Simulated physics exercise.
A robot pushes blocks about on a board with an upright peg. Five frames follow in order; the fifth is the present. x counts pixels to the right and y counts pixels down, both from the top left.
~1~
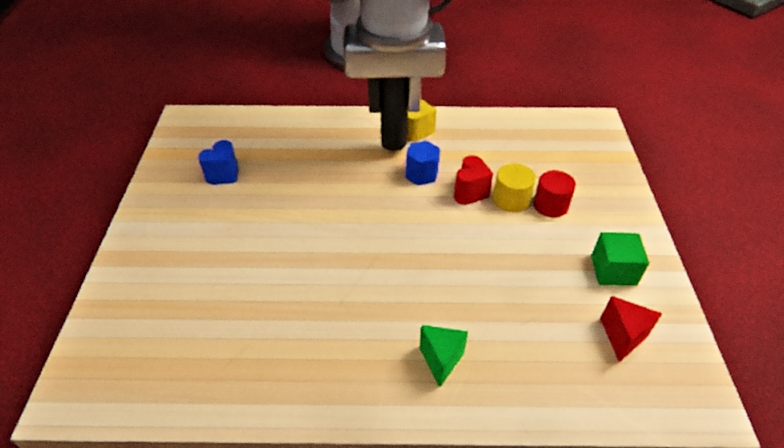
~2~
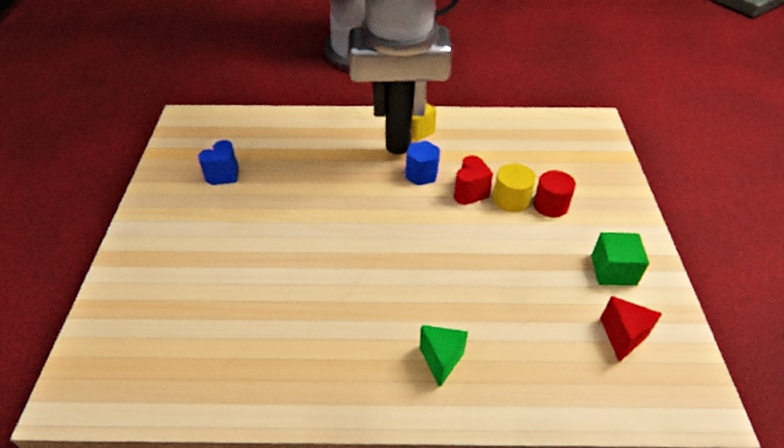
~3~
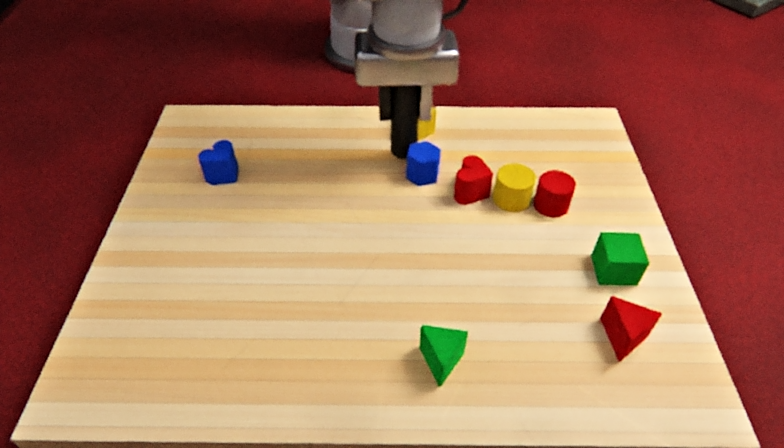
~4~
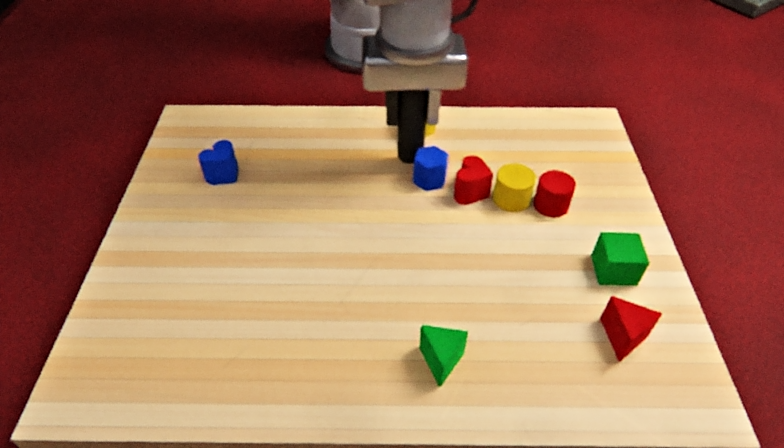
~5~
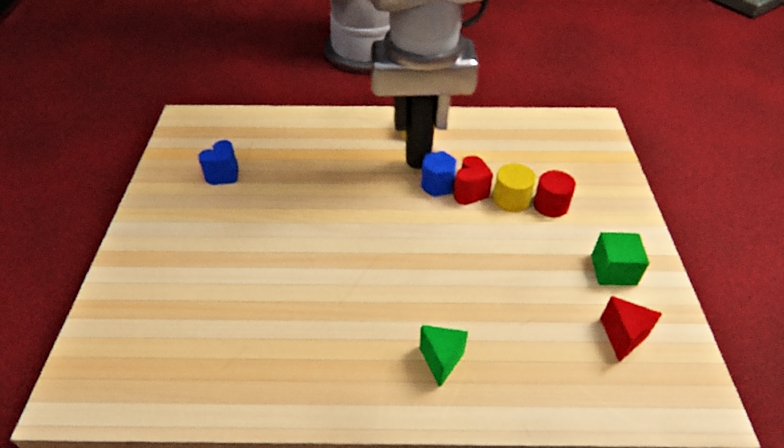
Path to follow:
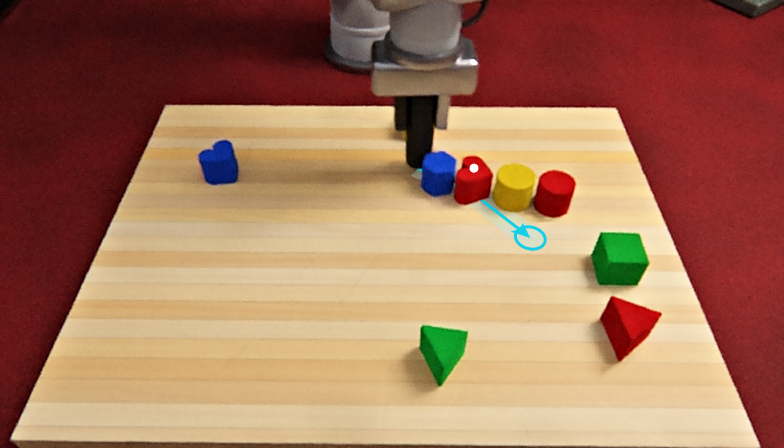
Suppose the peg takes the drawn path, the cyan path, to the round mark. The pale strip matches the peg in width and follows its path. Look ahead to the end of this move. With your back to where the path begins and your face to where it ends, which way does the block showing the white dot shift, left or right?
Rightward.
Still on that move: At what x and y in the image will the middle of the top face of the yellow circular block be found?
Its top middle is near (545, 184).
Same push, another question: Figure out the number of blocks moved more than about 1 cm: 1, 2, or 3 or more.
The count is three or more.
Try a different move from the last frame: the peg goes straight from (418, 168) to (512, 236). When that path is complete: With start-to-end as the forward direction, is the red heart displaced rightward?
My answer is no.
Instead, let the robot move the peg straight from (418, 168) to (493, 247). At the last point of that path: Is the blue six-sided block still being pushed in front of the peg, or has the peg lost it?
I'd say the blue six-sided block is still out in front of the peg at the end.
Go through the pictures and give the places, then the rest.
Tip of the peg (394, 144), middles of tops, blue six-sided block (423, 150), red heart (474, 168), yellow circular block (517, 175), red circular block (558, 181), in the first picture.
Peg (398, 147), nothing pushed, in the second picture.
Peg (404, 151), nothing pushed, in the third picture.
Peg (411, 156), blue six-sided block (431, 156), in the fourth picture.
Peg (419, 161), blue six-sided block (440, 161), red heart (474, 168), yellow circular block (517, 175), red circular block (558, 181), in the fifth picture.
The line goes from (418, 168) over (458, 186) and (494, 210) to (530, 238); the dot is on the red heart.
On the path given first. One third of the way, peg (459, 179); blue six-sided block (456, 183), turned 80° clockwise; red heart (490, 178), turned 35° anticlockwise; yellow circular block (530, 178); red circular block (568, 183).
Two thirds of the way, peg (496, 203); blue six-sided block (462, 190); red heart (526, 206), turned 15° anticlockwise; yellow circular block (545, 184); red circular block (584, 183).
At the end, peg (532, 230); blue six-sided block (462, 190), turned 120° clockwise; red heart (560, 239); yellow circular block (545, 184); red circular block (584, 183).
